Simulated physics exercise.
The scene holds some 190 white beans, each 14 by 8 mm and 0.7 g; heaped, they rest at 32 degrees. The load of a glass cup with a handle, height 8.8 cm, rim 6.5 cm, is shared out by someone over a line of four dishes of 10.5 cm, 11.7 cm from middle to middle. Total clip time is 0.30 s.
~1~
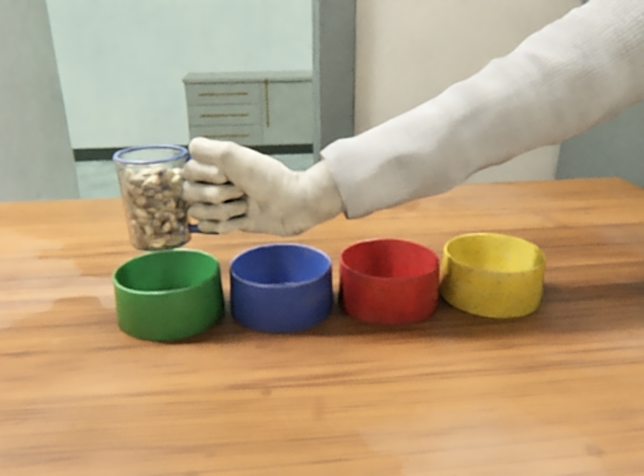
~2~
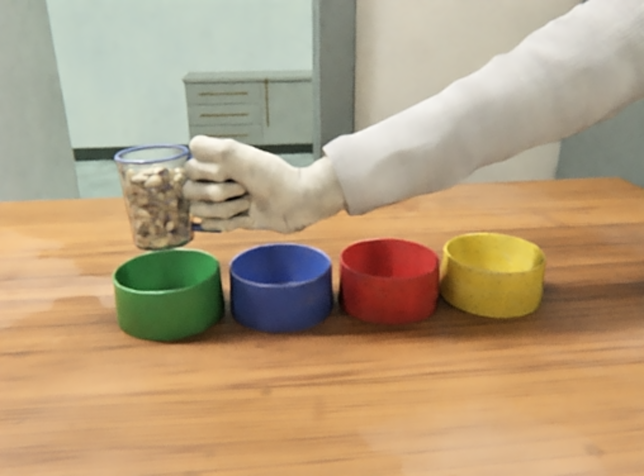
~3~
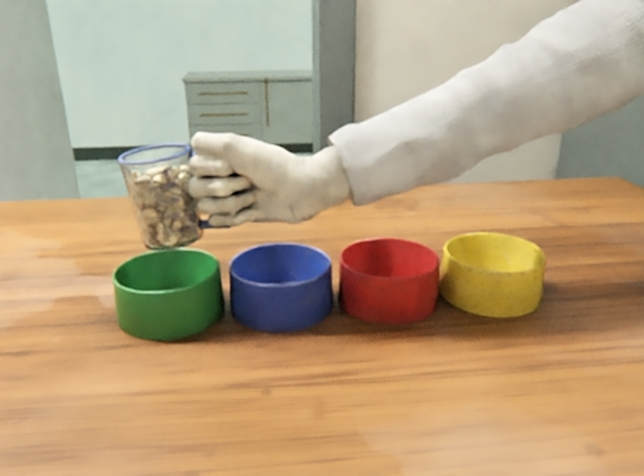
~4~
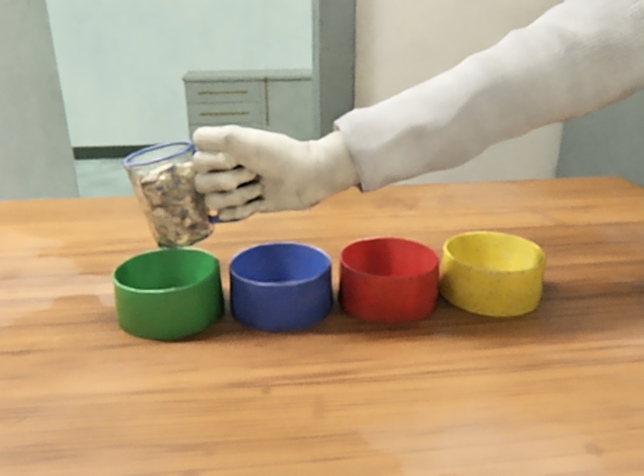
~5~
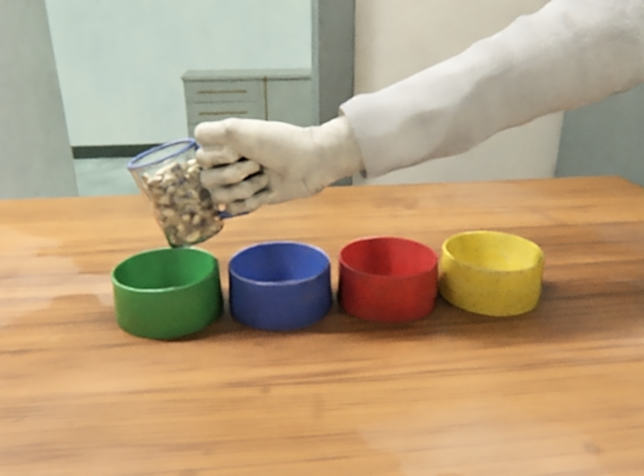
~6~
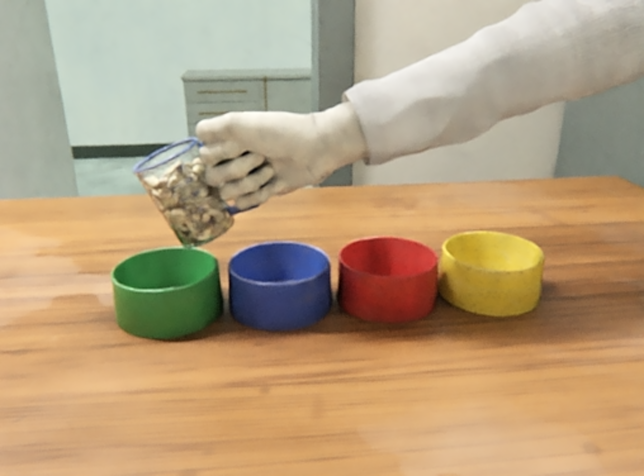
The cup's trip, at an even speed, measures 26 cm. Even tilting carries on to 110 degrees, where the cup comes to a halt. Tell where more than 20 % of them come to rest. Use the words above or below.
Red - below; blue - above; green - below; yellow - below; counter - below.
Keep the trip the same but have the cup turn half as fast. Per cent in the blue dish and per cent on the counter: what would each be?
It would be blue 0 and counter 0.
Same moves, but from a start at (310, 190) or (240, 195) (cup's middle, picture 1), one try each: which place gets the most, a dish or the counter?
Largest amount - try one: Red, try two: Red.
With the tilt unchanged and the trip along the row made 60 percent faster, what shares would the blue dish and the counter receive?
Blue: 10; counter: 0.
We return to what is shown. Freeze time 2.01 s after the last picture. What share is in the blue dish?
About 85 per cent by then.
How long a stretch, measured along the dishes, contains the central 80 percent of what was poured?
About 12 cm.
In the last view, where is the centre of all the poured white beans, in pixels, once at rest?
Close to pixel (290, 291).
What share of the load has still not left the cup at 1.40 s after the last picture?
Around 20 percent.
Then, 0.84 s after the last picture, tilt 101 degrees; cup holds 90 %, blue 5 %.
Then, 1.40 s after the last picture, tilt 110 degrees; cup holds 20 %, blue 80 %.
Then, 2.01 s after the last picture, tilt 110 degrees; cup holds 0 %, red 10 %, blue 85 %.
In the end, red 10 %, blue 85 %, green 0 %, yellow 0 %, counter 5 %.
